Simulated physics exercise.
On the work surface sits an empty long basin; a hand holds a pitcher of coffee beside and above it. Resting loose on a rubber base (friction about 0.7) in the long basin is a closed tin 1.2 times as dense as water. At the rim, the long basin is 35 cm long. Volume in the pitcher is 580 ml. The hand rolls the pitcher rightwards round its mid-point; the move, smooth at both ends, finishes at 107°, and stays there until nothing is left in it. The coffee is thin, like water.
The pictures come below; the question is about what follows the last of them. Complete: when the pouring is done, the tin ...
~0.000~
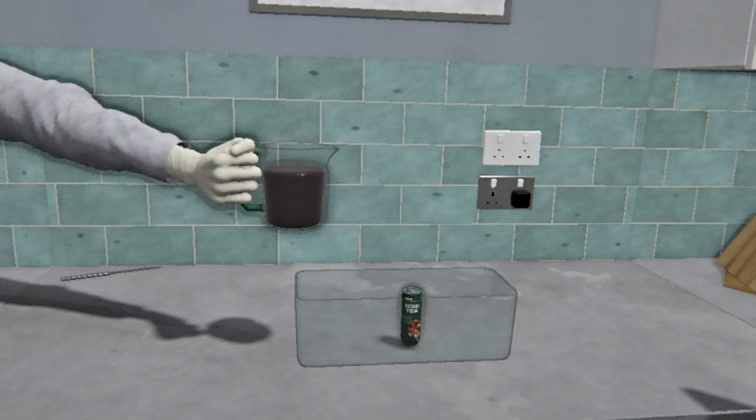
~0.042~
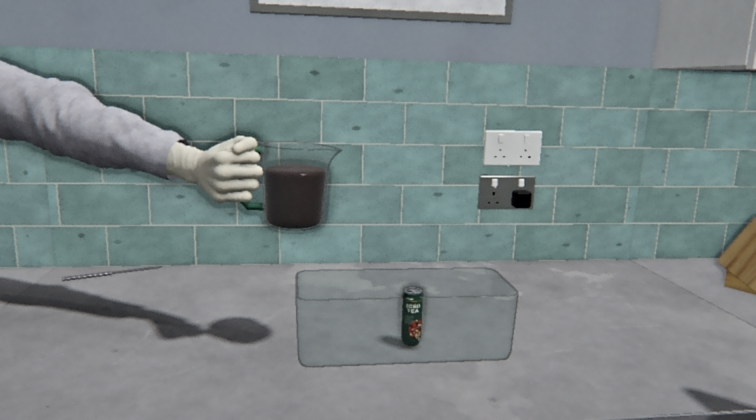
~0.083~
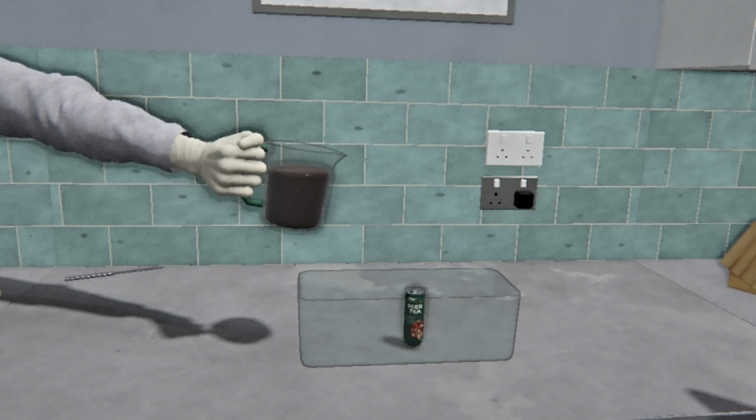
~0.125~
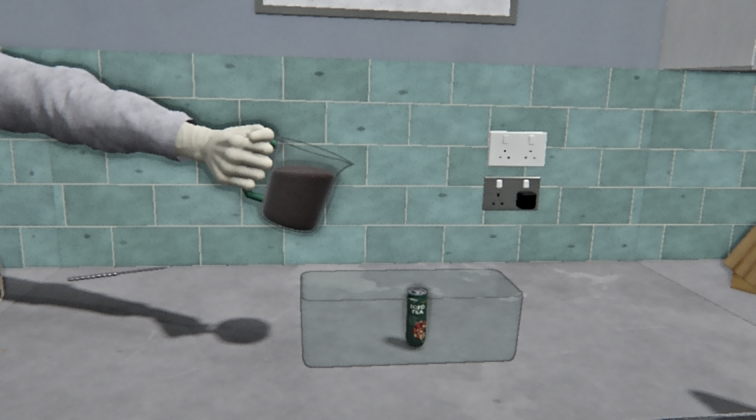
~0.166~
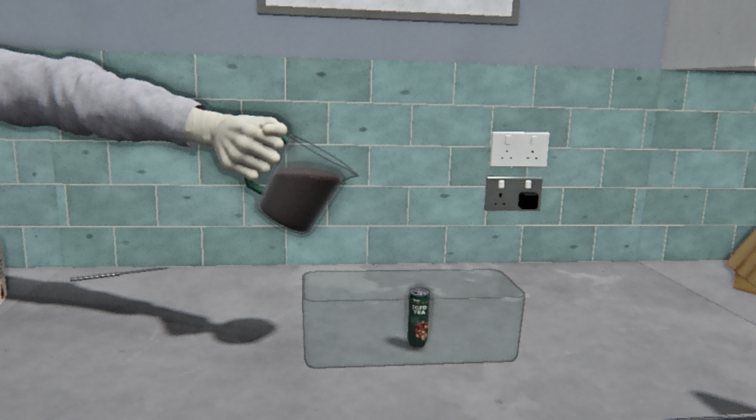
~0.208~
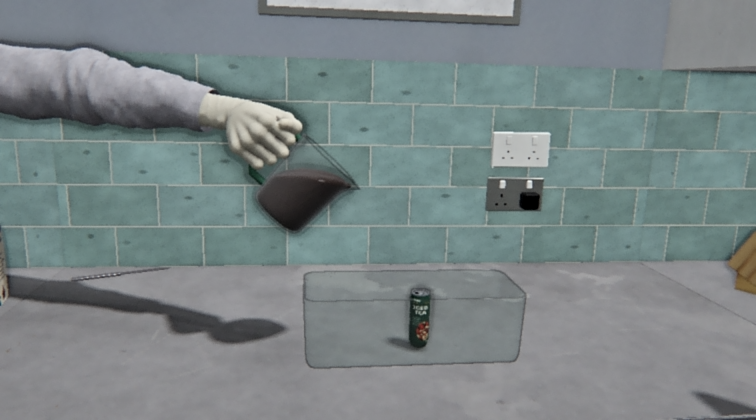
... is still on its feet.
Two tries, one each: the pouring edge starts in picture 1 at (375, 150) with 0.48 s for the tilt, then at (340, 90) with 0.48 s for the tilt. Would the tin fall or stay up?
First it tips over; then it tips over.
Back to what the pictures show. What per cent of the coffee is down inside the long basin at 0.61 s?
Roughly 66 %.
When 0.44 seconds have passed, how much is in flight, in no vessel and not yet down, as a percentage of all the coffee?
32 %.
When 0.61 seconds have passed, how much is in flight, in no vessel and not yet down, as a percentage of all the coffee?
Something like 20 per cent of the total.
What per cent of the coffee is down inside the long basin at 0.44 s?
About 12 per cent.
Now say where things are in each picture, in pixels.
The first picture shows tilt 0°; pouring edge (340, 147); surface from (263, 168) to (325, 169); the long basin's rim runs from (296, 286) to (505, 282); the tin's top is at (412, 293).
The second picture shows tilt 2°; pouring edge (342, 149); surface from (264, 168) to (327, 169).
The third picture shows tilt 8°; pouring edge (348, 154); surface from (268, 168) to (330, 171).
The fourth picture shows tilt 17°; pouring edge (354, 163); surface from (272, 170) to (335, 173).
The fifth picture shows tilt 29°; pouring edge (360, 175); surface from (270, 179) to (341, 175).
The sixth picture shows tilt 42°; pouring edge (361, 189); surface from (261, 186) to (349, 181).
After 0.44 s the tilt is 105° and 55 per cent is still to pour; the tin stands where it began.
After 0.61 s the tilt is 107° and 13 per cent is still to pour; the tin stands where it began.
After 0.79 s the tilt is 107° and 2 per cent is still to pour; the tin stands where it began.
After 0.98 s the tilt is 107° and 0 per cent is still to pour; the tin stands where it began.
In the end the tin stands where it began.
